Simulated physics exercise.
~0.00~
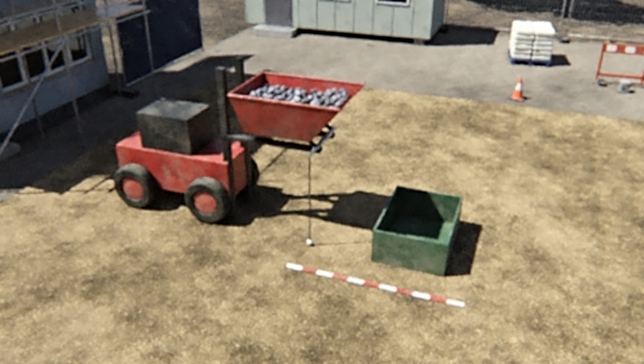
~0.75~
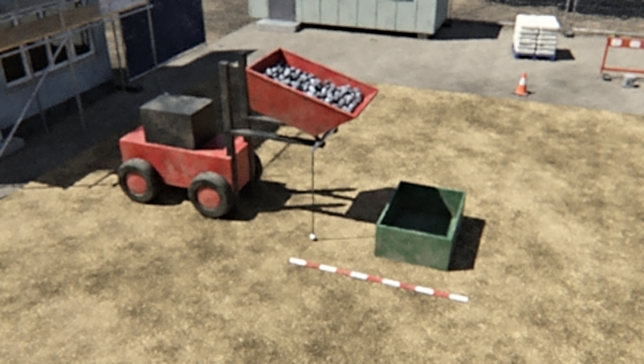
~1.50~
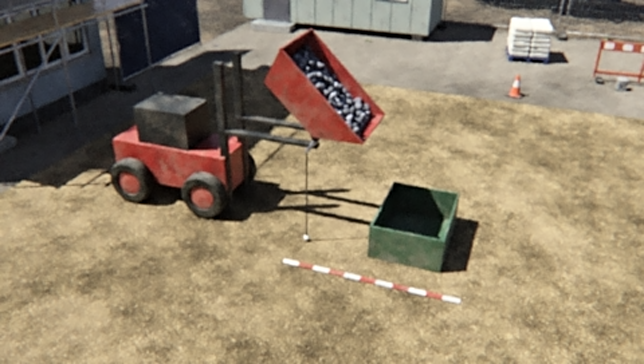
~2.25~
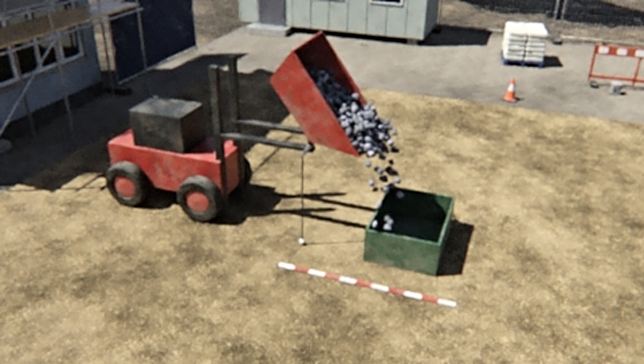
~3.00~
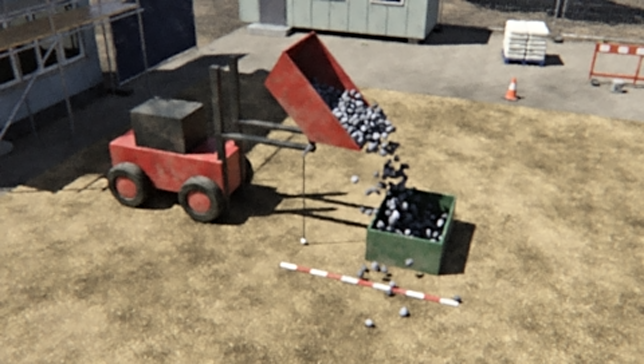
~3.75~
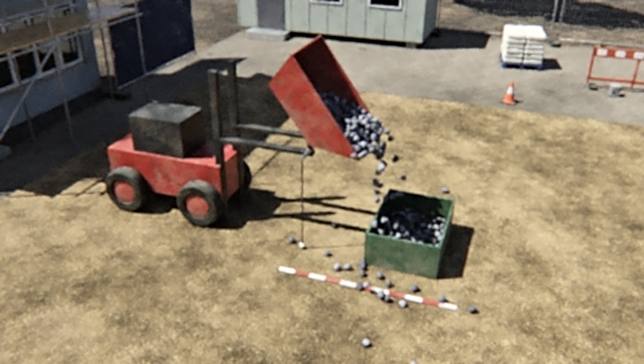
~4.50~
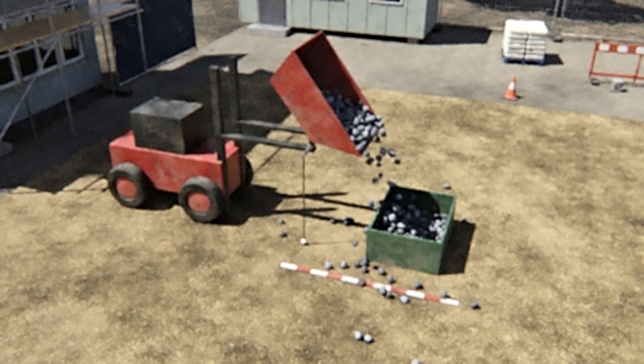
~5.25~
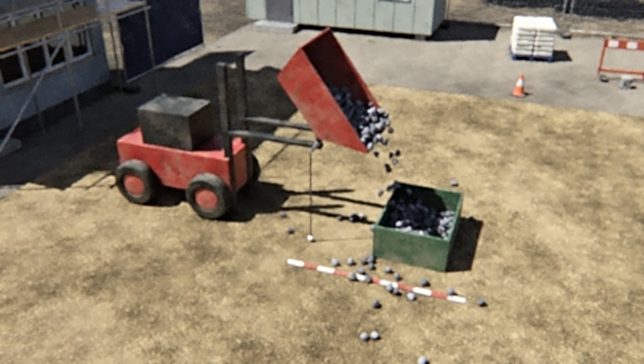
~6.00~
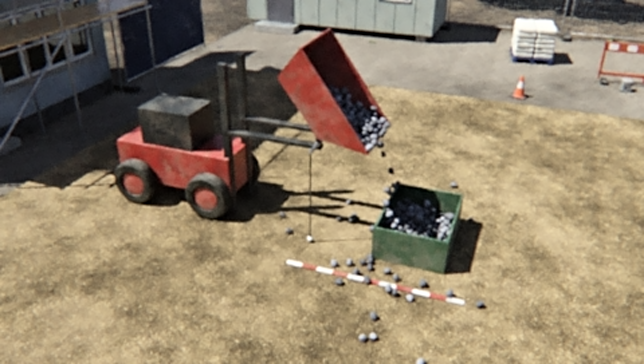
A red forklift with black-and-red wheels stands left of centre on dry, pale ground, seen from above, holding up a red skip of grey stones. An open green bin sits below to the right, behind a red-and-white staff, with low buildings, a traffic cone and a barrier beyond. The skip tips steeply to the right, and the stones slide to its lip and pour down. It jerks back slightly and forward again as stones fill the bin and some scatter around the staff. The flow thins to a trickle, leaving many stones in the tilted skip and about half in the bin.
